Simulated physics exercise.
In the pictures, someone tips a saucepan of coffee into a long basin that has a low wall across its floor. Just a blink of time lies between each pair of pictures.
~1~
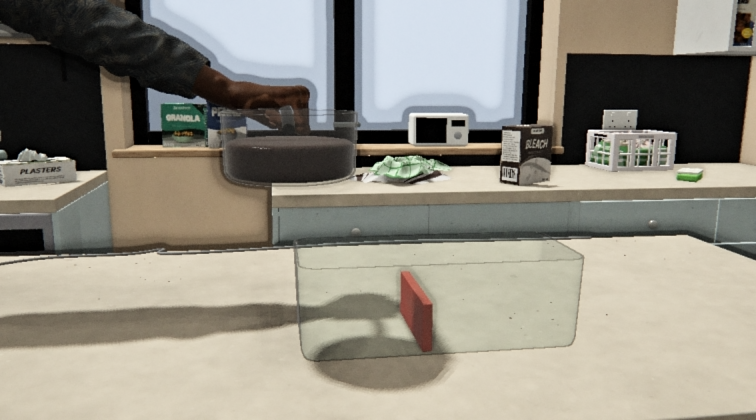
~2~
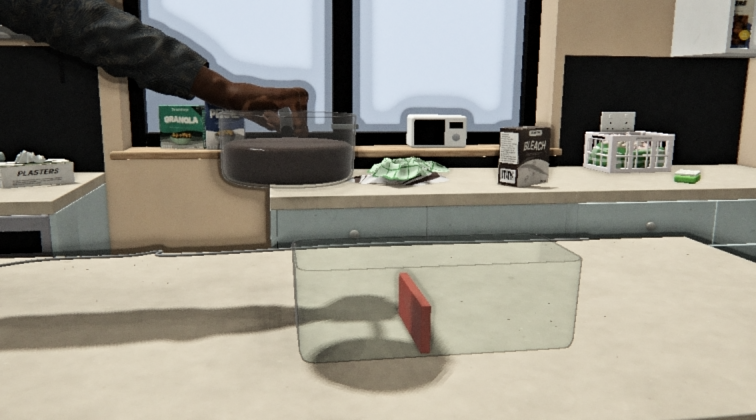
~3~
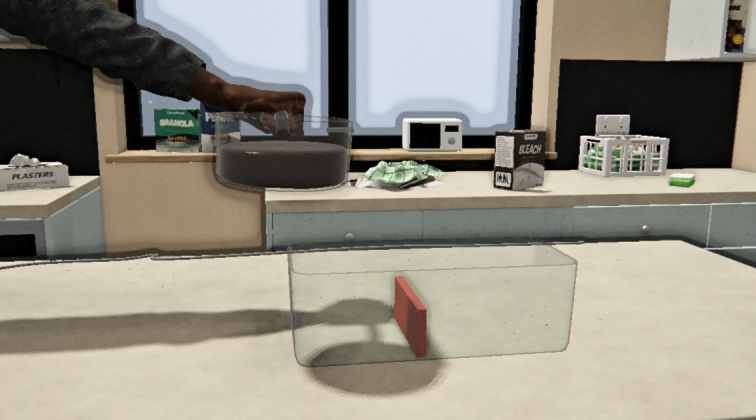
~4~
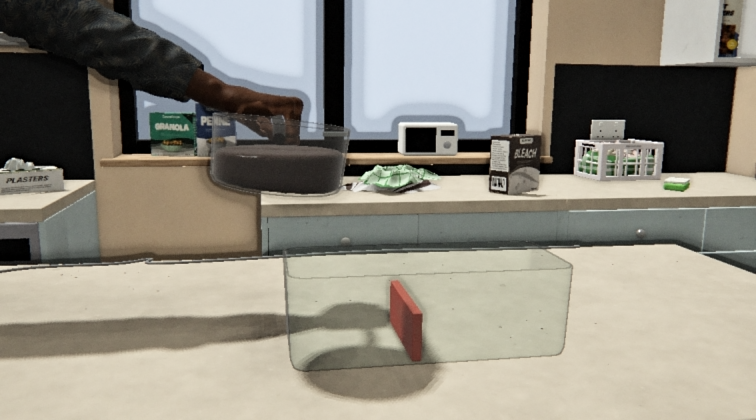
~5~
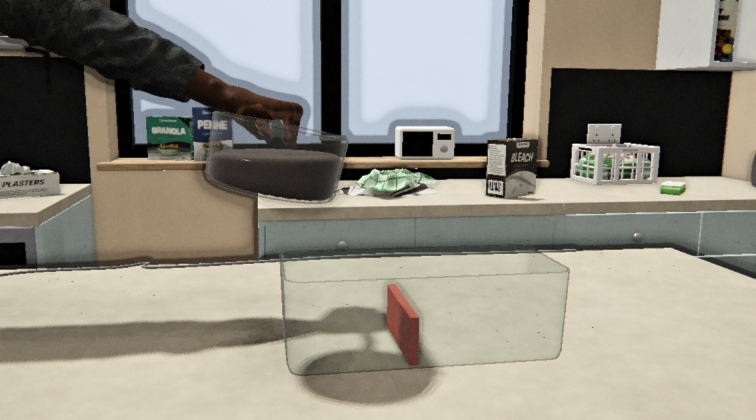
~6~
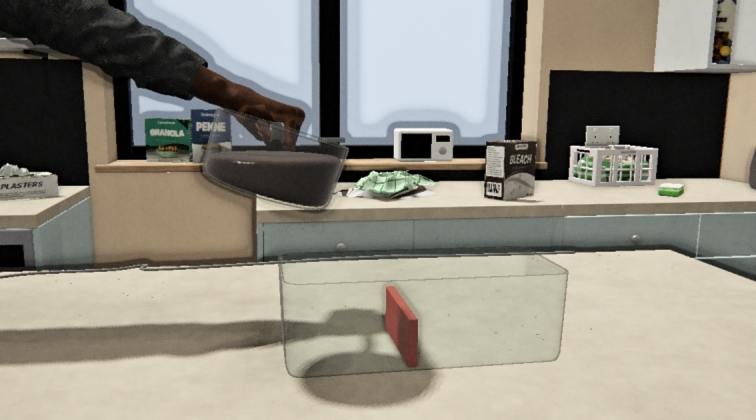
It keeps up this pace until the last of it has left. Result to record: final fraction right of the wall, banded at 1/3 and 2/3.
Fraction right of wall: Under 1/3.
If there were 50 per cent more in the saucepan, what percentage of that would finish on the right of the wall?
Roughly 40 in a hundred.
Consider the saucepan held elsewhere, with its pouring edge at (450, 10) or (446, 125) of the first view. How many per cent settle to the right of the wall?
In order, roughly 95 percent and 100 percent.
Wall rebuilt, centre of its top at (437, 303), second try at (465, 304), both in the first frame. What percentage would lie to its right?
5 per cent first, then 10 per cent.
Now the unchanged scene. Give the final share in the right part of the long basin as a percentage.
Close to 10 per cent.
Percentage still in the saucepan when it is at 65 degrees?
About 65 % remains.
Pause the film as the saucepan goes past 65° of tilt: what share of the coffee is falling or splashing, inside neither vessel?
It's close to 25 percent.
A moment on, the saucepan is tipped part way and 63 per cent is still to pour, 10 is left of the wall and 0 right of it.
Next, the saucepan is tipped on its side and 17 per cent is still to pour, 63 is left of the wall and 9 right of it.
Then the saucepan is tipped on its side and 2 per cent is still to pour, 85 is left of the wall and 10 right of it.
Later the saucepan is tipped on its side and 0 per cent is still to pour, 89 is left of the wall and 10 right of it.
Finally, 89 per cent lies left of the wall, 10 right of it and 1 outside.
